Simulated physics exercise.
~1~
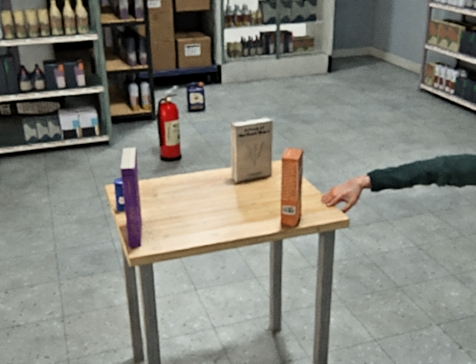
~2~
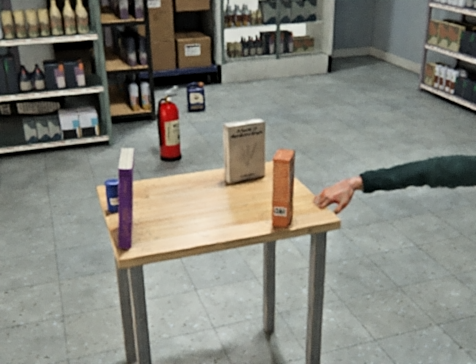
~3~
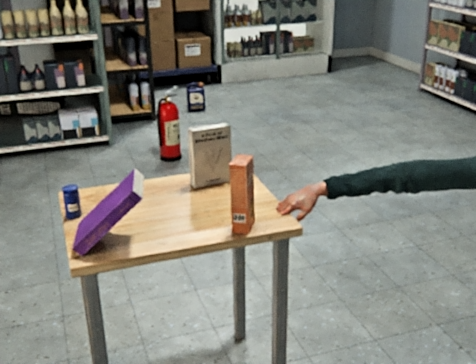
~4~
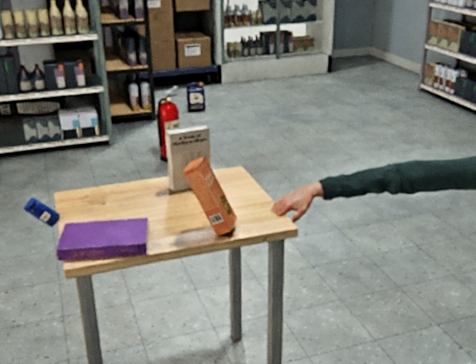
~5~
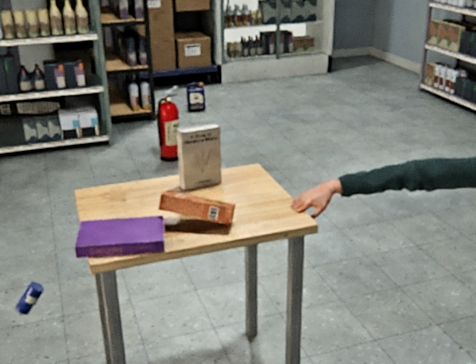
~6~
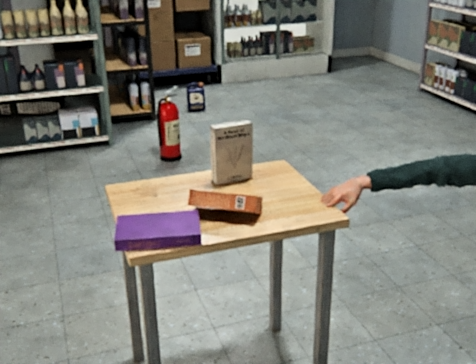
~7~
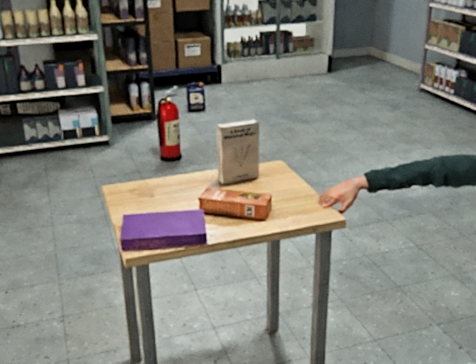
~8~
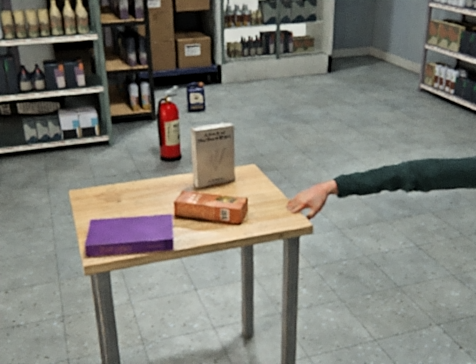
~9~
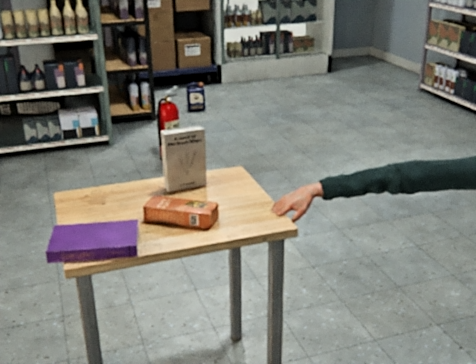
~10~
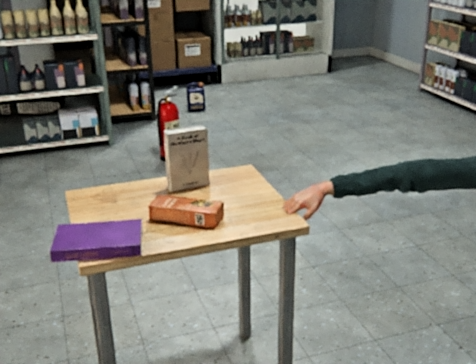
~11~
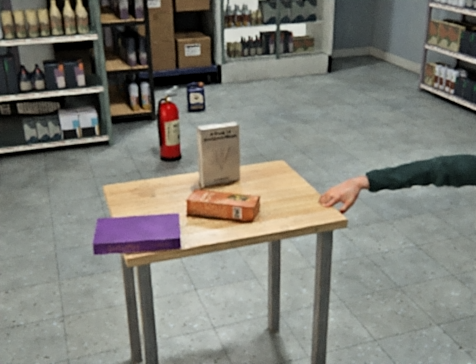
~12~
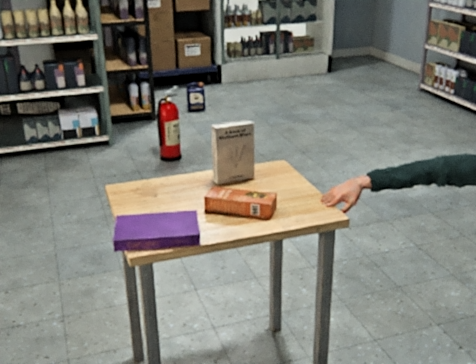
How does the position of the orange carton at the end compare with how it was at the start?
At the start the orange carton stands upright on the table, and at the end it is lying on its side on the tabletop.
